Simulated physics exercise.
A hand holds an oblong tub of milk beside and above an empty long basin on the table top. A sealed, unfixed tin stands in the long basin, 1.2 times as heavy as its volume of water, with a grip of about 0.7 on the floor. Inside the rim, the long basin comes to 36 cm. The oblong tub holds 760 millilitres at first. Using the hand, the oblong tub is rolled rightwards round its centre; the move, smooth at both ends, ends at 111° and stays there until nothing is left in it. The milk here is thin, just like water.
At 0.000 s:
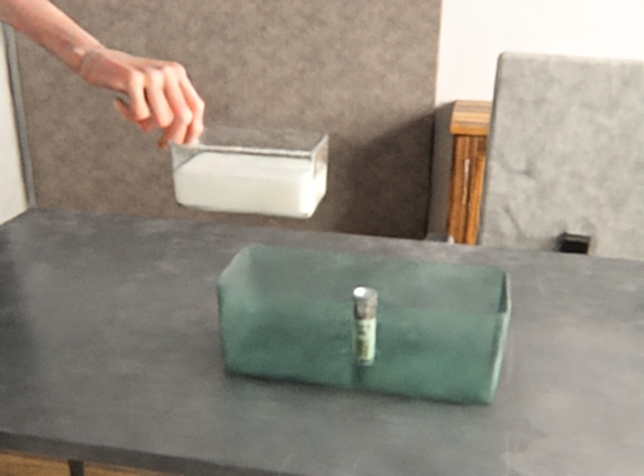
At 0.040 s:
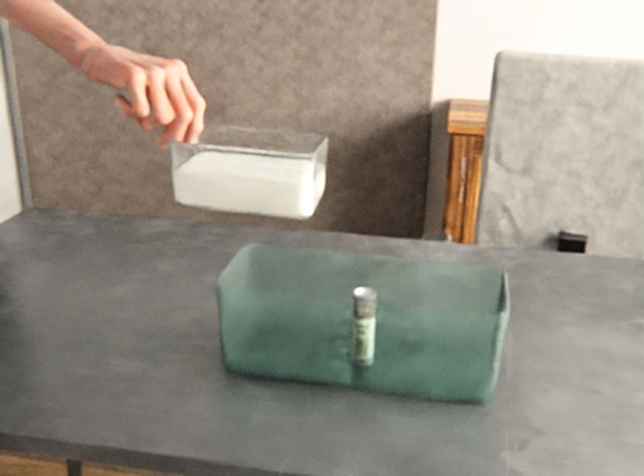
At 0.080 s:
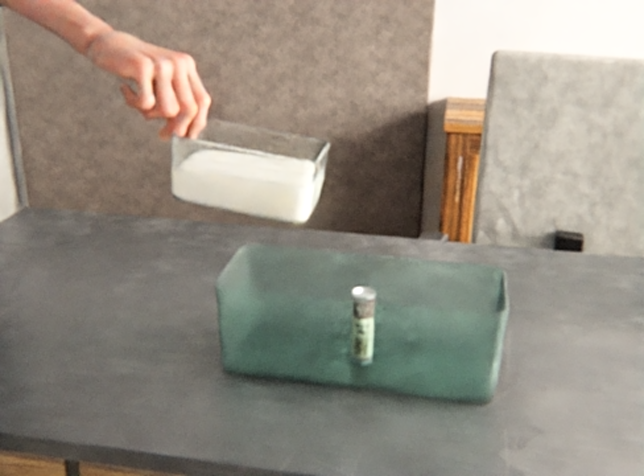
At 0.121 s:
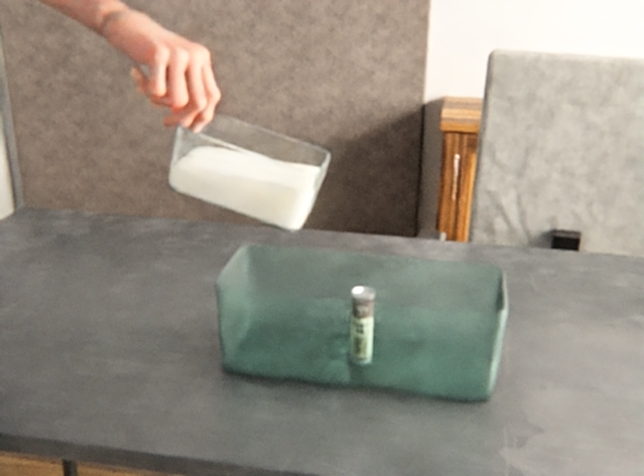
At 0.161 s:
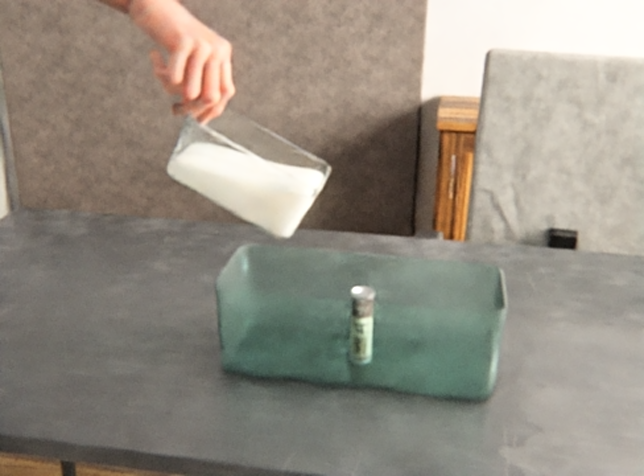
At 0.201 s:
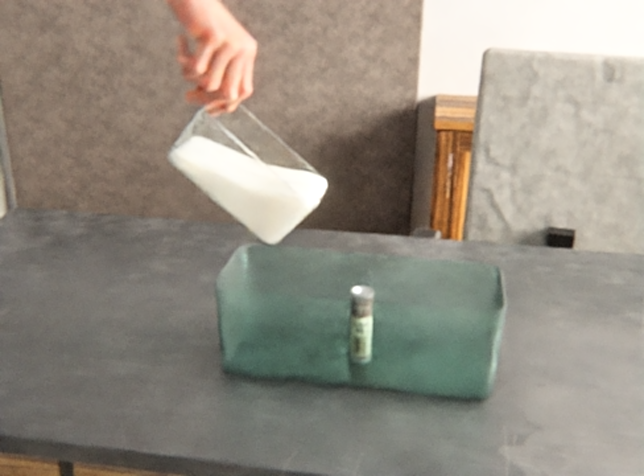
A hand held a clear oblong tub of white milk above a long green basin on a dark table, then smoothly tilted it rightwards, slowly at first, until it leaned steeply.
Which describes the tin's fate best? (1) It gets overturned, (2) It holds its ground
1.
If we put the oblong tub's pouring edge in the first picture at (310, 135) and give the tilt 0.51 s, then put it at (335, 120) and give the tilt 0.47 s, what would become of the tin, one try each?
Try 1: Tipped over; try 2: Tipped over.
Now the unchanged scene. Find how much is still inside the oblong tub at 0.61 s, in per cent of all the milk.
Around 4 in a hundred is still there.
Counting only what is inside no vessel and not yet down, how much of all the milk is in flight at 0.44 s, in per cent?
Near 30 per cent at that moment.
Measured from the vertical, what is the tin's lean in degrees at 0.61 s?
It sits at roughly 20°.
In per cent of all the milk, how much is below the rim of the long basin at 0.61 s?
The fraction sits near 92 in a hundred.
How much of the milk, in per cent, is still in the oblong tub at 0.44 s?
Some 14 % of it is still there.
Then, 0.44 s in, the tilt is 108° and 13 per cent is still to pour; the tin stands where it began.
Then, 0.61 s in, the tilt is 111° and 4 per cent is still to pour; the tin leans 21°.
Then, 0.79 s in, the tilt is 111° and 0 per cent is still to pour; the tin lies on its side.
Then, 0.99 s in, the tilt is 111° and 0 per cent is still to pour; the tin lies on its side.
Finally, the tin lies on its side.
